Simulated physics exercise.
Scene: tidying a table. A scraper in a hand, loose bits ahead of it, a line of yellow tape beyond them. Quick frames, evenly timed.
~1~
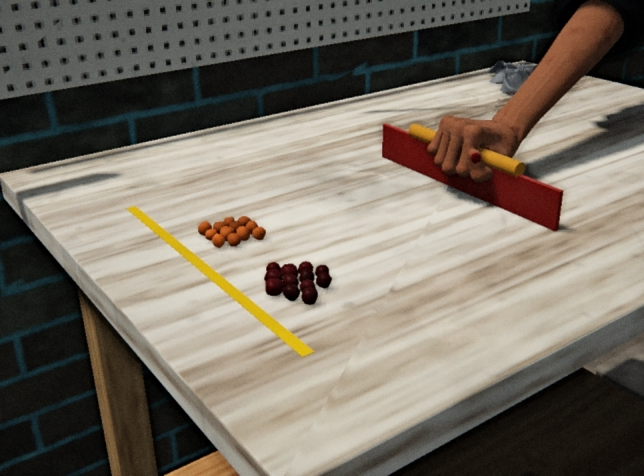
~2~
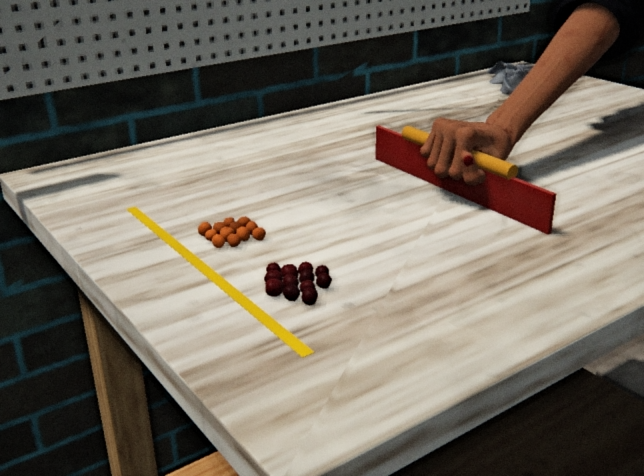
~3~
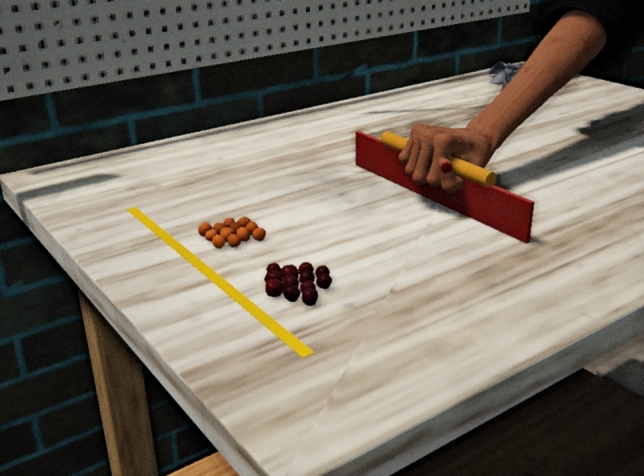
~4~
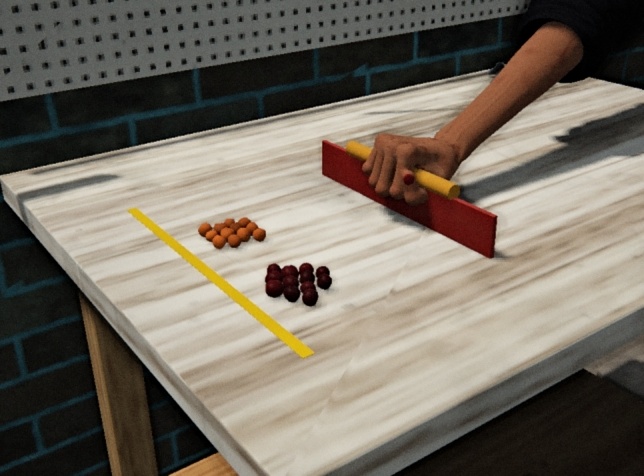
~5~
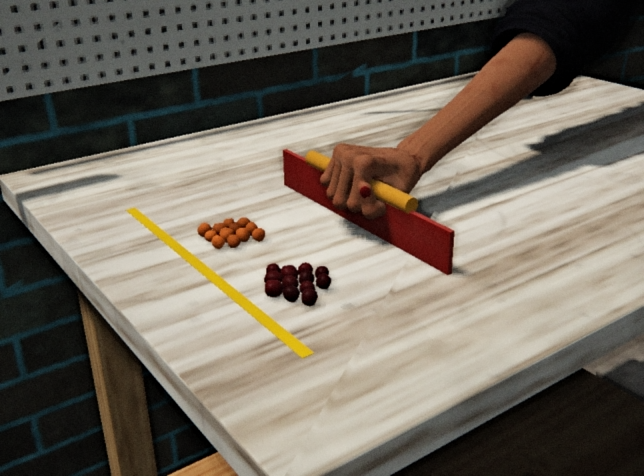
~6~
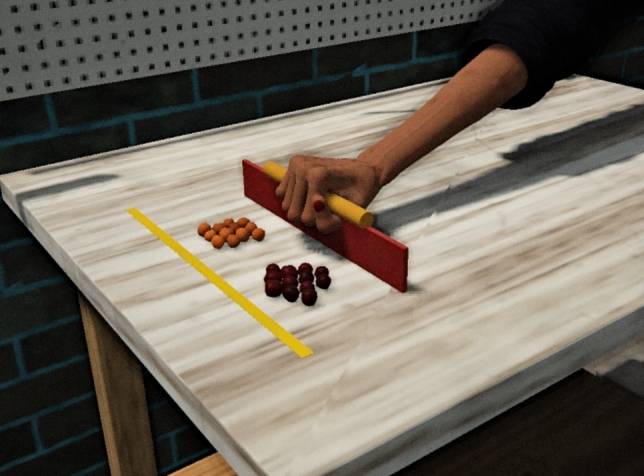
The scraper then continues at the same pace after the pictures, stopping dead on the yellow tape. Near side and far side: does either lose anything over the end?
Result: Front lot: Some spills off. Back lot: Some spills off.
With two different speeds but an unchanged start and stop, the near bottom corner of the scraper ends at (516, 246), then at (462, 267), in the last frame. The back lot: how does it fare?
Place one, it doesn't fall at all; place two, it sheds some bits below.
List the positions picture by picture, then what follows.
The first frame shows scraper at (545, 204), at rest; yellow tape at (137, 213), about a palm's width from the edge; edge at (114, 302); front lot at (291, 282), a few dried cherries; back lot at (236, 228), a few coated peanuts.
The second frame shows scraper at (538, 207); back lot at (236, 229).
The third frame shows scraper at (516, 215); front lot at (291, 283).
The fourth frame shows scraper at (480, 229); back lot at (237, 230).
The fifth frame shows scraper at (437, 245); front lot at (291, 284).
The sixth frame shows scraper at (392, 261); yellow tape at (137, 214); edge at (113, 304); front lot at (290, 284); back lot at (236, 230).
Then, 0.08 s past the last view, scraper still moving, near (249, 217); front lot all on the table, its front near (230, 304); back lot all on the table, its front near (194, 257).
Then, 0.19 s past the last view, scraper stopped at the yellow tape; front lot all on the table, its front near (92, 363); back lot all on the table, its front near (117, 305).
Then, 0.47 s past the last view, scraper stopped at the yellow tape; front lot all over the edge; back lot all over the edge.
Finally, scraper stopped at the yellow tape; front lot all over the edge; back lot all over the edge.
